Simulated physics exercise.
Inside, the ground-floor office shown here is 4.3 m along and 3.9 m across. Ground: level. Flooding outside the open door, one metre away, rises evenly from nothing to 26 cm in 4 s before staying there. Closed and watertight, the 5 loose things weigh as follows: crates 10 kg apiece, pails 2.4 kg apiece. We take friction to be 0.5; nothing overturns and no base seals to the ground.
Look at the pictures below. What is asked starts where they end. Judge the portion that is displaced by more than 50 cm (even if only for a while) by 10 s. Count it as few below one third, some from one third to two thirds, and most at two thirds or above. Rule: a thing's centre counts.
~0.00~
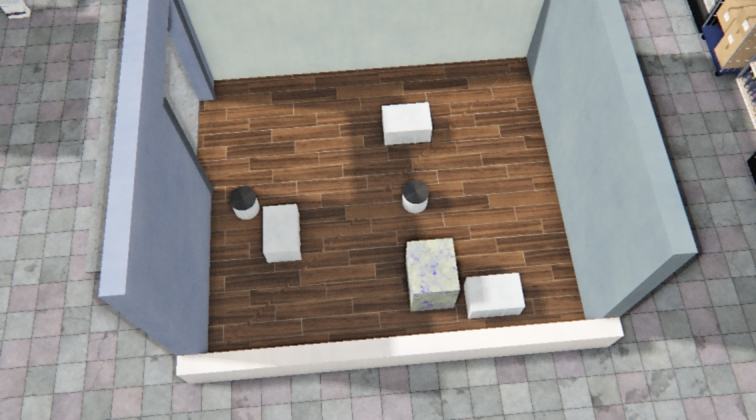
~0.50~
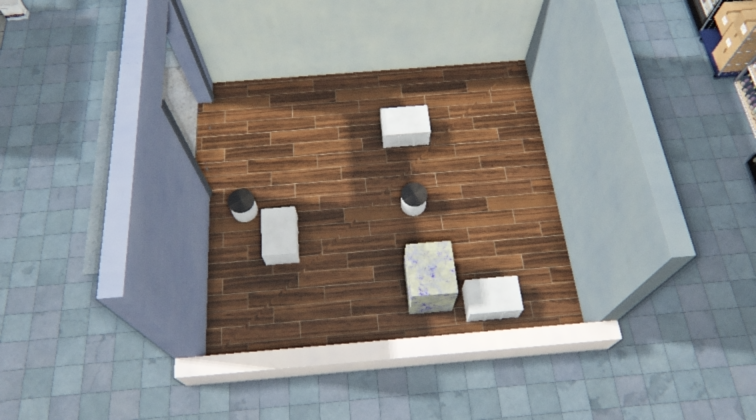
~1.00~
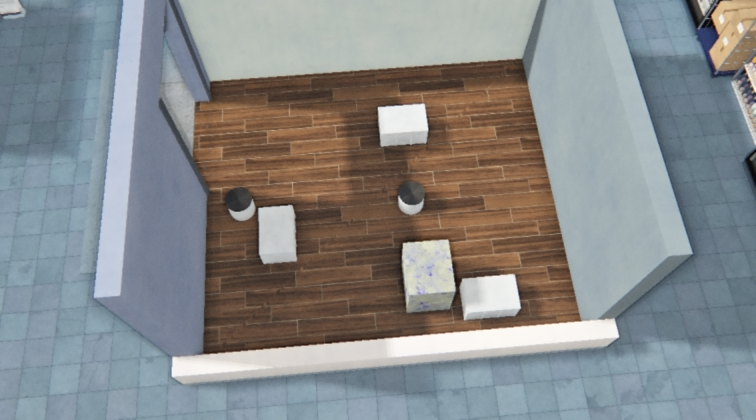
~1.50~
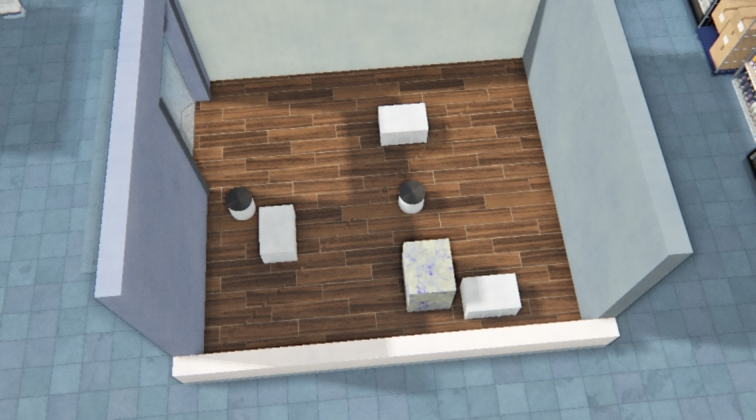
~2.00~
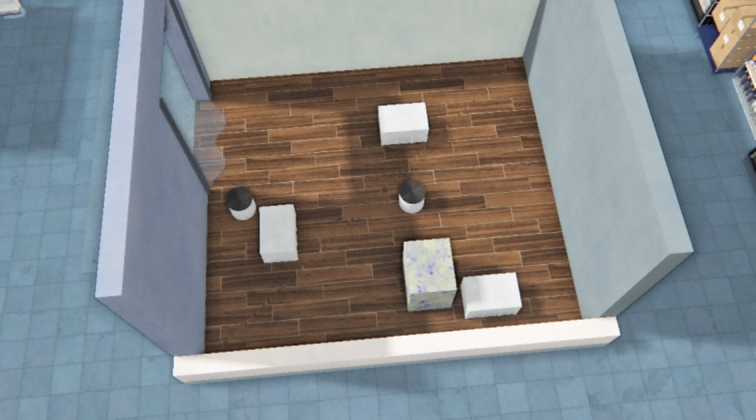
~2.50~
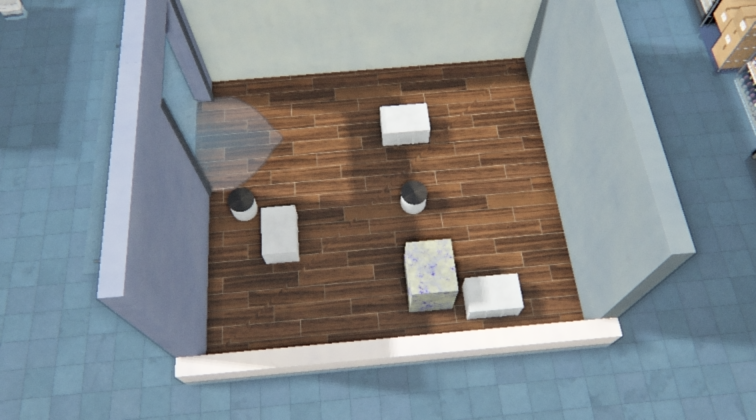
Some.
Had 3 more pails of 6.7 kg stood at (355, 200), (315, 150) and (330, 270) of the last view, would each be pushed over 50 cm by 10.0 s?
Result by item, in order: Beyond the cutoff, beyond the cutoff, inside the cutoff.
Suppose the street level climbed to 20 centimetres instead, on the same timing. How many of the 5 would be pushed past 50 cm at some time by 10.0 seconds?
Then it comes to 2.
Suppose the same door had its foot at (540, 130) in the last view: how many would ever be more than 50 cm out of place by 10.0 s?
Then 5.
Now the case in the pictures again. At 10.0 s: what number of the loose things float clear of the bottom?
4.
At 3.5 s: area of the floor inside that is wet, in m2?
I'd put it close to 4.0 m2.
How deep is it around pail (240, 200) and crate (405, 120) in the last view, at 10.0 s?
Depths: Near 2 cm, then near 20 cm.
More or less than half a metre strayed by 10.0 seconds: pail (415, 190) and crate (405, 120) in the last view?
Taking them in order, the first is above the mark and the second is above the mark.
After 3.5 s 0 of 5 are over 50 cm from their spots; 0 afloat.
After 4.5 s 0 of 5 are over 50 cm from their spots; 0 afloat.
After 7.0 s 2 of 5 are over 50 cm from their spots; 2 afloat.
After 10.0 s 2 of 5 are over 50 cm from their spots, and 2 have been at some point; 4 afloat.
